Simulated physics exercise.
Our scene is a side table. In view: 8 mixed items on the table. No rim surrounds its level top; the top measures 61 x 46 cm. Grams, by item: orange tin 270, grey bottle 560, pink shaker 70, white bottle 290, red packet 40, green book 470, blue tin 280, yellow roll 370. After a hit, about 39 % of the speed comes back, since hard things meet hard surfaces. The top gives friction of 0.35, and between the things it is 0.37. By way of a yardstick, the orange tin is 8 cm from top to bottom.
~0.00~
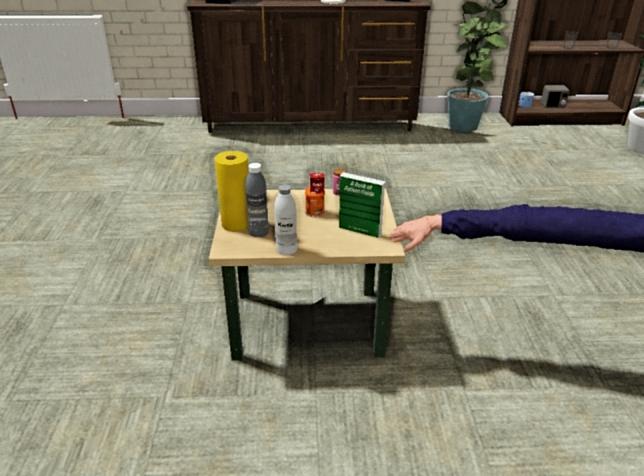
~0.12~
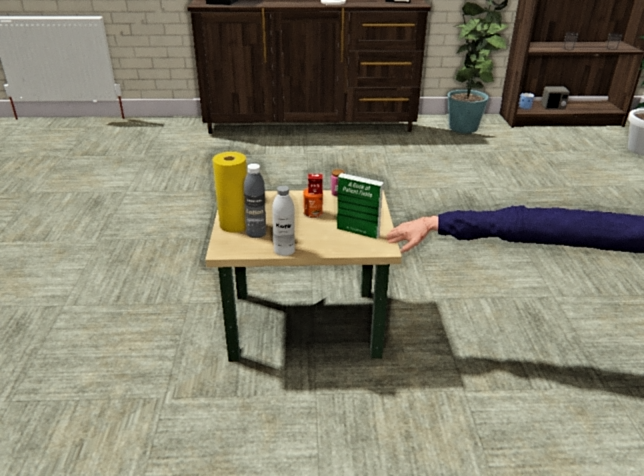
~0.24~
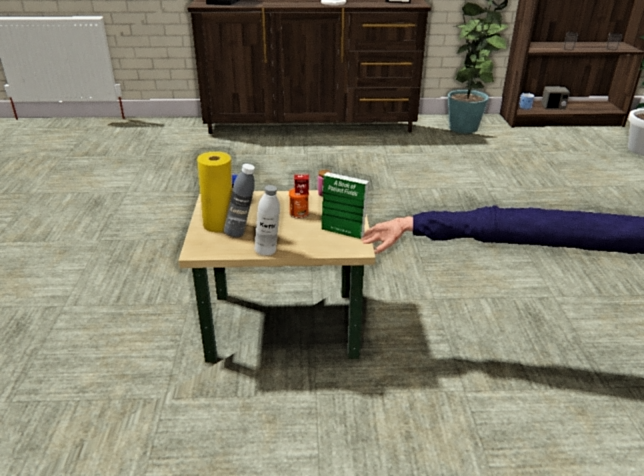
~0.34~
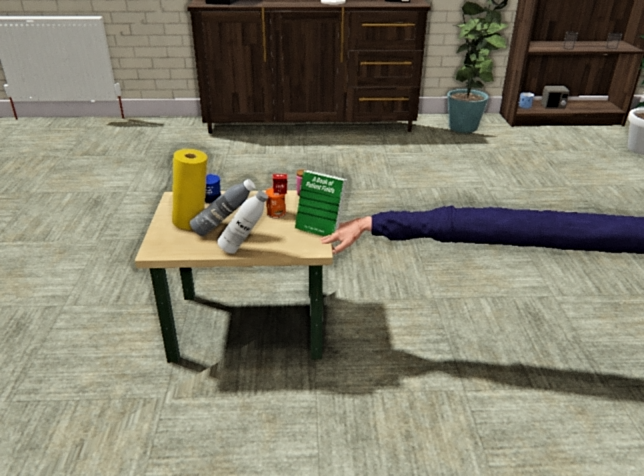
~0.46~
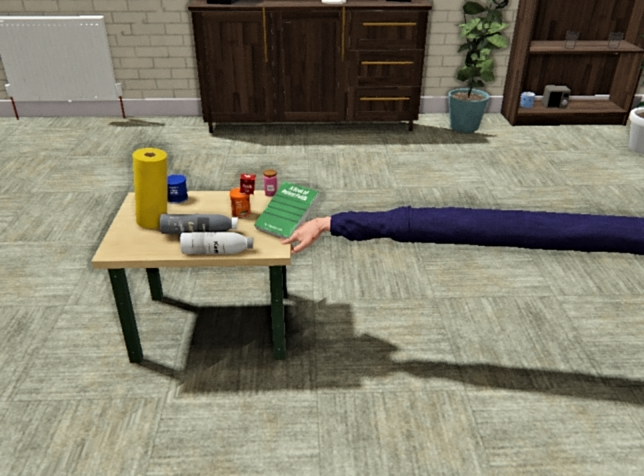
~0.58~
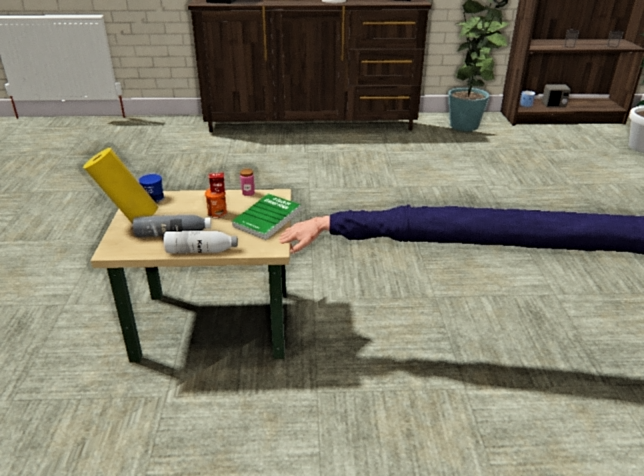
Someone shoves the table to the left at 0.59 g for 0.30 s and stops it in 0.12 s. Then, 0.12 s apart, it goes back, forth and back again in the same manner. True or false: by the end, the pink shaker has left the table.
False.
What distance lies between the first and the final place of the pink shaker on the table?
29 cm.
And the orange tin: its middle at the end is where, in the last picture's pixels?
(250, 203), roughly.
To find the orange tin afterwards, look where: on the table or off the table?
When everything stops, the orange tin is still in bounds.
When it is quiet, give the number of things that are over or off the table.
That makes 6.
After 0.88 s, table shifted 14 cm; blue tin and yellow roll now off the table; pink shaker 4° off upright near (249, 182); grey bottle on its side.
After 1.18 s, grey bottle and red packet now off the table; pink shaker moved 19 cm near (288, 182); green book on its side.
After 1.48 s, table shifted 32 cm; pink shaker moved 2 cm near (249, 182); white bottle on its side; green book on its side.
After 1.98 s, table shifted 10 cm; pink shaker moved 33 cm near (223, 183); green book on its side; white bottle on its side.
In the end (2.8 s), off the table, grey bottle, red packet, blue tin and yellow roll; toppled on the table, white bottle and green book; not toppled but over 5 cm from the start, orange tin and pink shaker. In the last view, pink shaker near (263, 183).
